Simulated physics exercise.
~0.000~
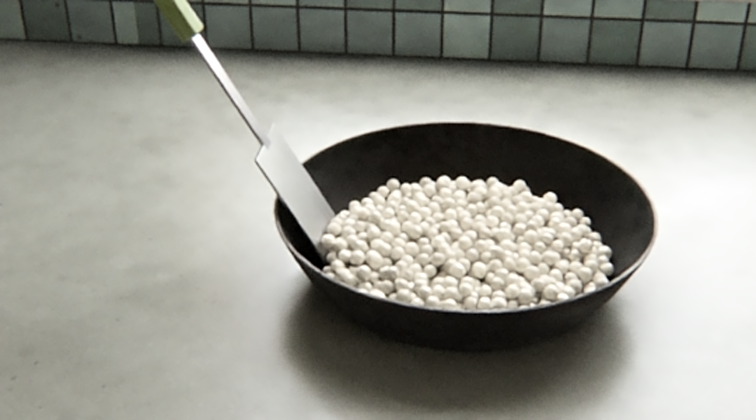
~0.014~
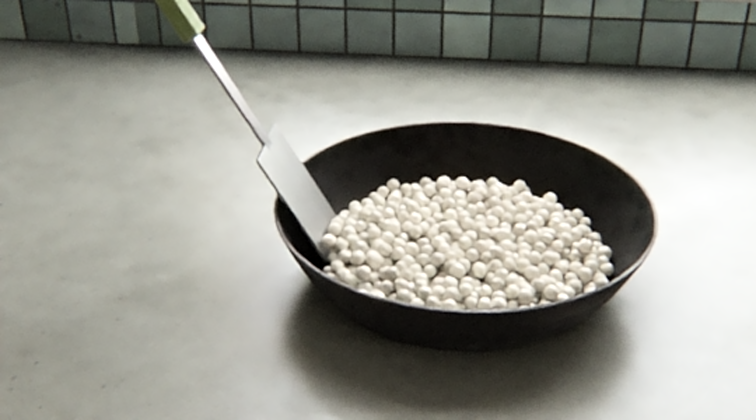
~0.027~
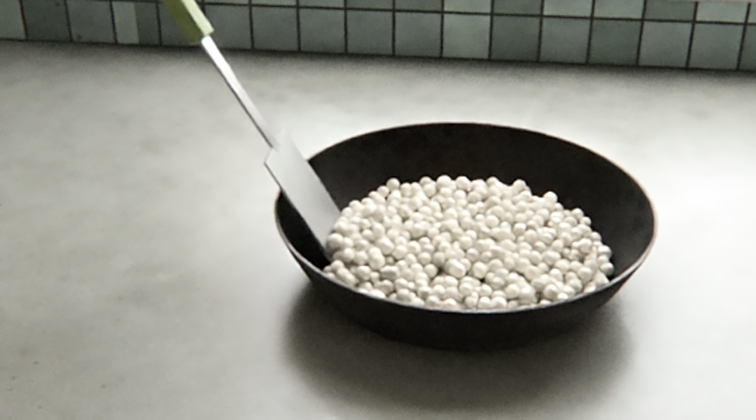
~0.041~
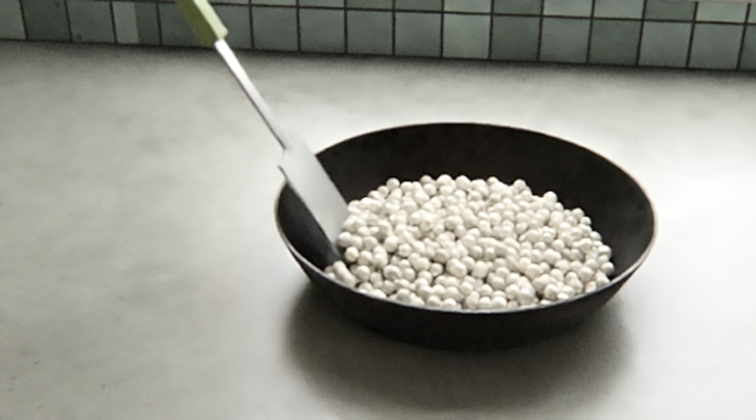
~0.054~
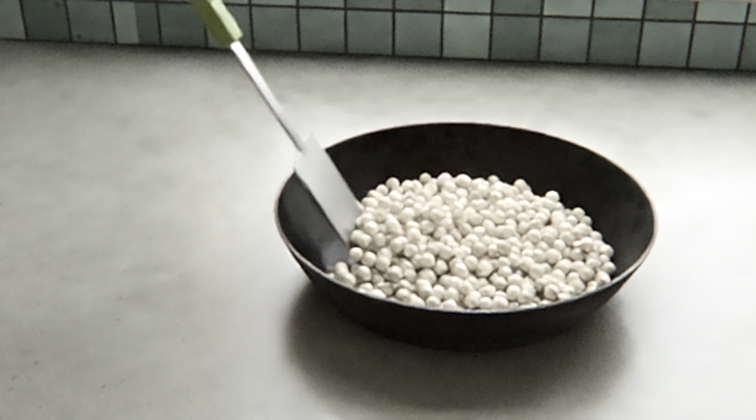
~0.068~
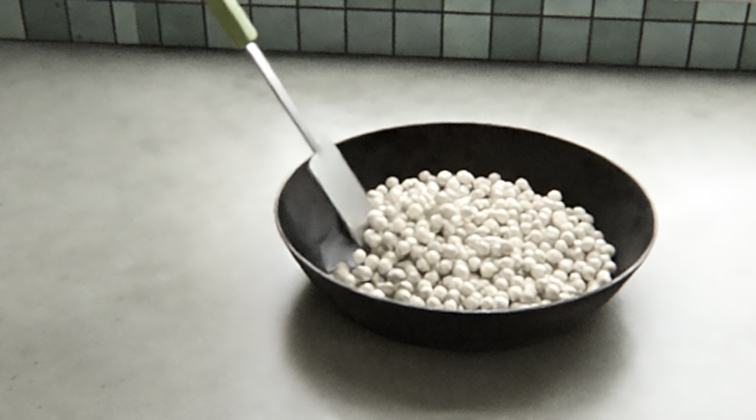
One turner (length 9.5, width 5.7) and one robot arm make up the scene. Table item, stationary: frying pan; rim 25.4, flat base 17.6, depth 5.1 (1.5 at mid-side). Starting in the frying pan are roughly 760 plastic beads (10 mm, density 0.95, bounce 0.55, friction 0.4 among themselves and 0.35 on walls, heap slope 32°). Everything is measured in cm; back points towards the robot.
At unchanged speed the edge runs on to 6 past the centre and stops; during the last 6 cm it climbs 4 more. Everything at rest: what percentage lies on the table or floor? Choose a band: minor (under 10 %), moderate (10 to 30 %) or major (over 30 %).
Minor.
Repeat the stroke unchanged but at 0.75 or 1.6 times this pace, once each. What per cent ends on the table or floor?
Estimates in order: 0 per cent, 10 per cent.
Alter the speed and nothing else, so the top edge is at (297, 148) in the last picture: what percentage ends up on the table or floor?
Roughly 0 per cent.
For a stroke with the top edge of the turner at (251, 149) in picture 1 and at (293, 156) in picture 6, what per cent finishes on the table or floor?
Close to 0 in a hundred.
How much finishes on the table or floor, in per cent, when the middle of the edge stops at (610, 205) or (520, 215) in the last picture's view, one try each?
About 15 and 0 per cent.
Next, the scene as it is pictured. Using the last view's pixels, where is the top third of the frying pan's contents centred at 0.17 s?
Centre: Roughly (518, 235) in the last picture.
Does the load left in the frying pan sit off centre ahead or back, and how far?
What stays is shifted forward by around 3.0 cm.
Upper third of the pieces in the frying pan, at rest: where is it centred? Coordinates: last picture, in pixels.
Somewhere around (562, 241) in the last picture.
By 0.12 s, sloping 60°, highest piece 5 above the table; 758 in the frying pan.
By 0.17 s, sloping 60°, highest piece 6 above the table; 758 in the frying pan.
By 0.40 s, sloping 60°, highest piece 6 above the table; 748 in the frying pan, 6 on the table or floor, 4 on the blade or in flight.
By 1.45 s, sloping 60°, highest piece 5 above the table; 747 in the frying pan, 11 on the table or floor.
Final count, 747 in the frying pan, 11 on the table or floor. That is 1 % on the table or floor.
